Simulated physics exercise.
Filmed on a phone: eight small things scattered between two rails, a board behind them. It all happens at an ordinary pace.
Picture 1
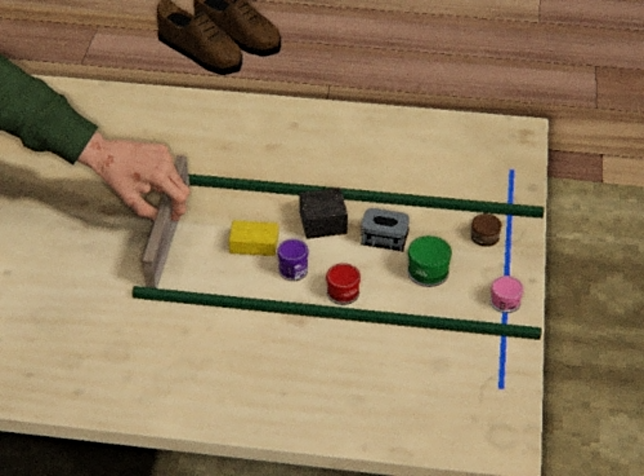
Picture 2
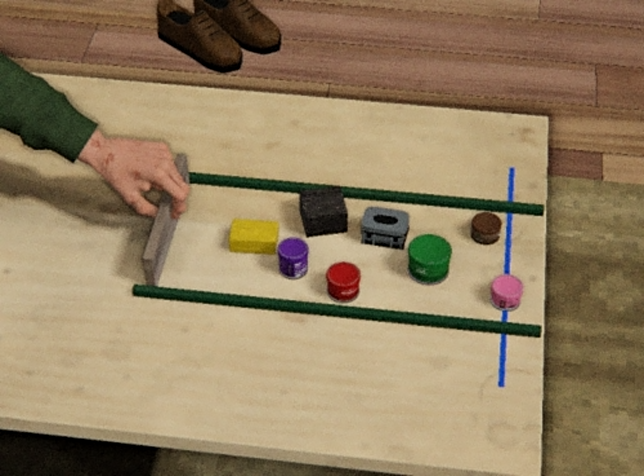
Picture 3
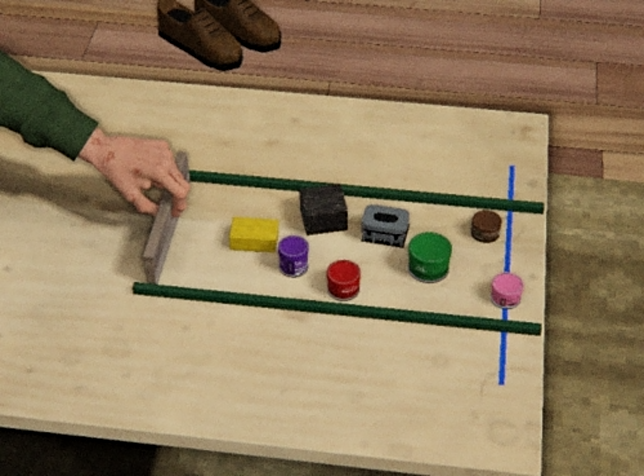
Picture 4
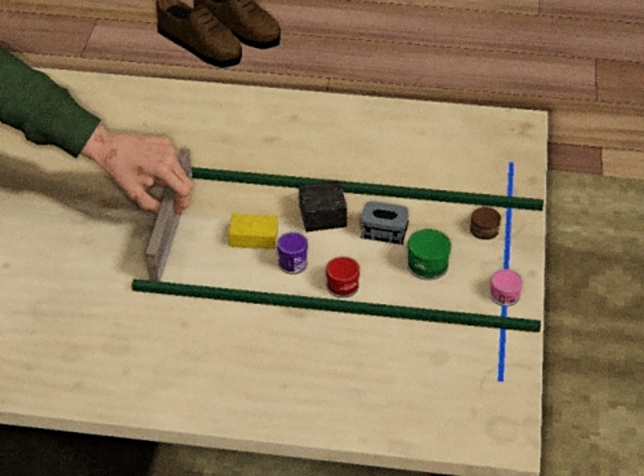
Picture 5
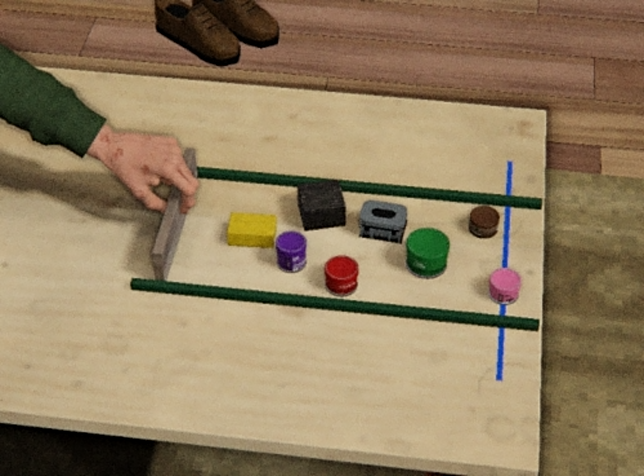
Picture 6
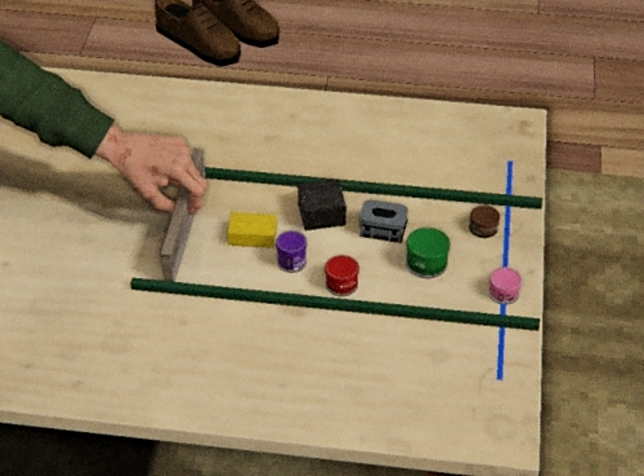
At the start, a hand in a green sleeve holds a grey board upright at the left end of two green rails, with eight small objects scattered between them and a blue line at right. The board stays nearly still, then slides slightly right, touching none of the objects.
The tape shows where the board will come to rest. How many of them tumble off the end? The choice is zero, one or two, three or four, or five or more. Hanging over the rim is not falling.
Here the number that fall off is three or four.
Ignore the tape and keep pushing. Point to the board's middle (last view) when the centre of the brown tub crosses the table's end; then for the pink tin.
For the brown tub at (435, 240), for the pink tin at (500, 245).
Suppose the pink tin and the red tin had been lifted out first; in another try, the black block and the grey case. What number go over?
It would be 3 and 2.
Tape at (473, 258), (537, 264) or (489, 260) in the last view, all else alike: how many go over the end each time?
It would be 1, 8 and 3.
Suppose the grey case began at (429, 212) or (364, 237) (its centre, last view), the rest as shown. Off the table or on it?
In that order, it goes over; comes down.
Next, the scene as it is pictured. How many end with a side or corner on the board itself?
The number is 4.
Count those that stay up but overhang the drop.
That would be 2.
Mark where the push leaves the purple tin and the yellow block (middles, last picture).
Near (521, 275) and (530, 257).
Soon after, none off yet; pink tin at rest near (505, 286); brown tub at rest near (484, 222); green tin at rest near (428, 253).
After that, none off yet; pink tin at rest near (505, 286); brown tub displaced about its own width near (512, 225); green tin displaced about its own width near (474, 257).
In the end, the number that fall off is three or four; gone, grey case, green tin, brown tub and pink tin.
